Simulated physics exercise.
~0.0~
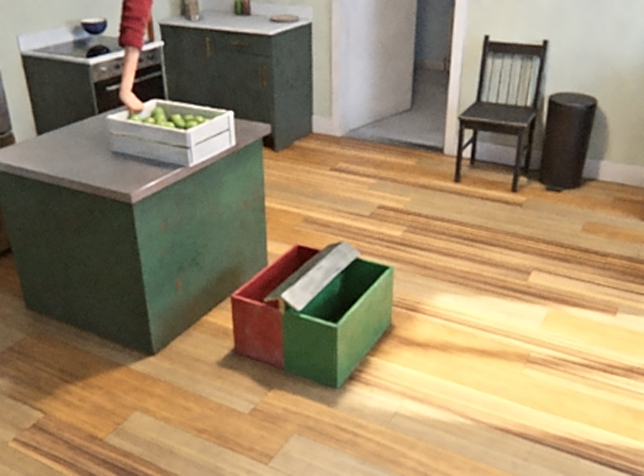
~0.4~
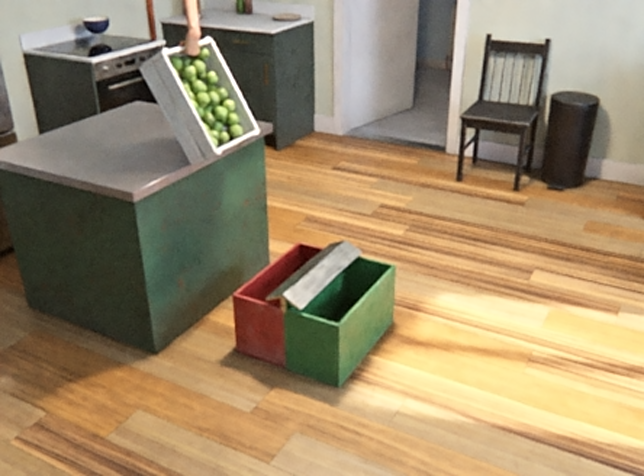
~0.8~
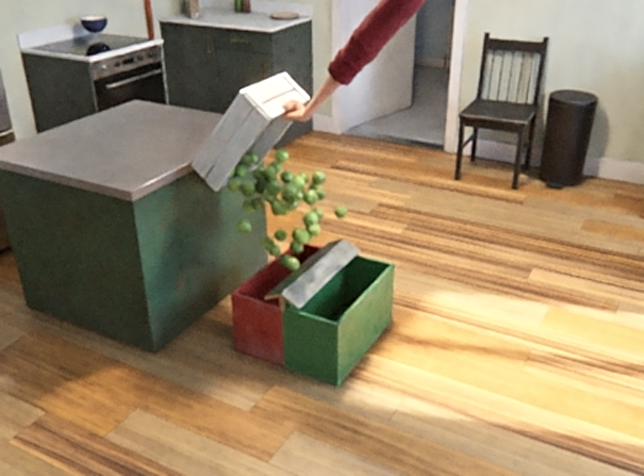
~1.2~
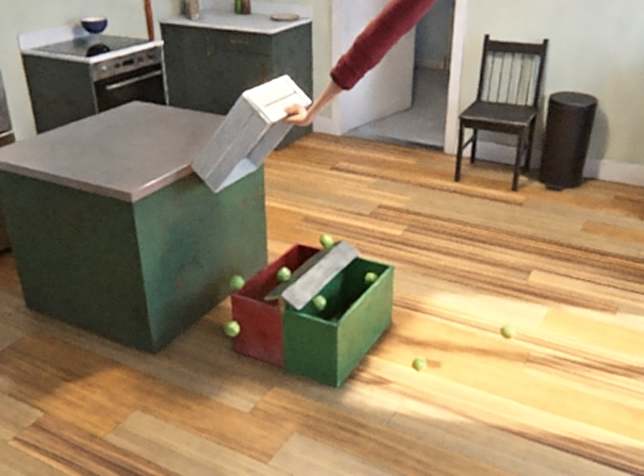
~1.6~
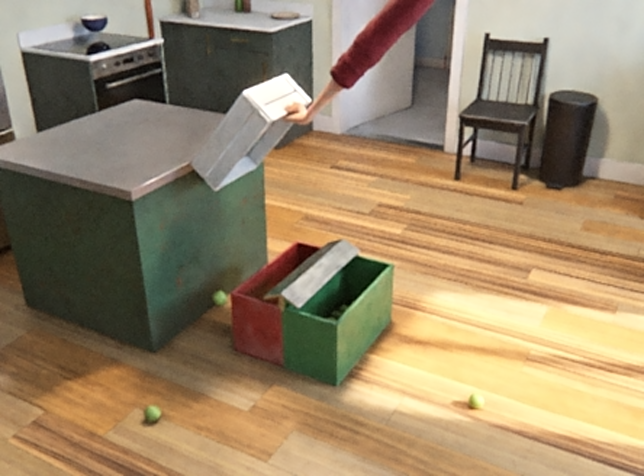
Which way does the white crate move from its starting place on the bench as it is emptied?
The white crate moves to the right, ending up tipped over near the edge of the bench.
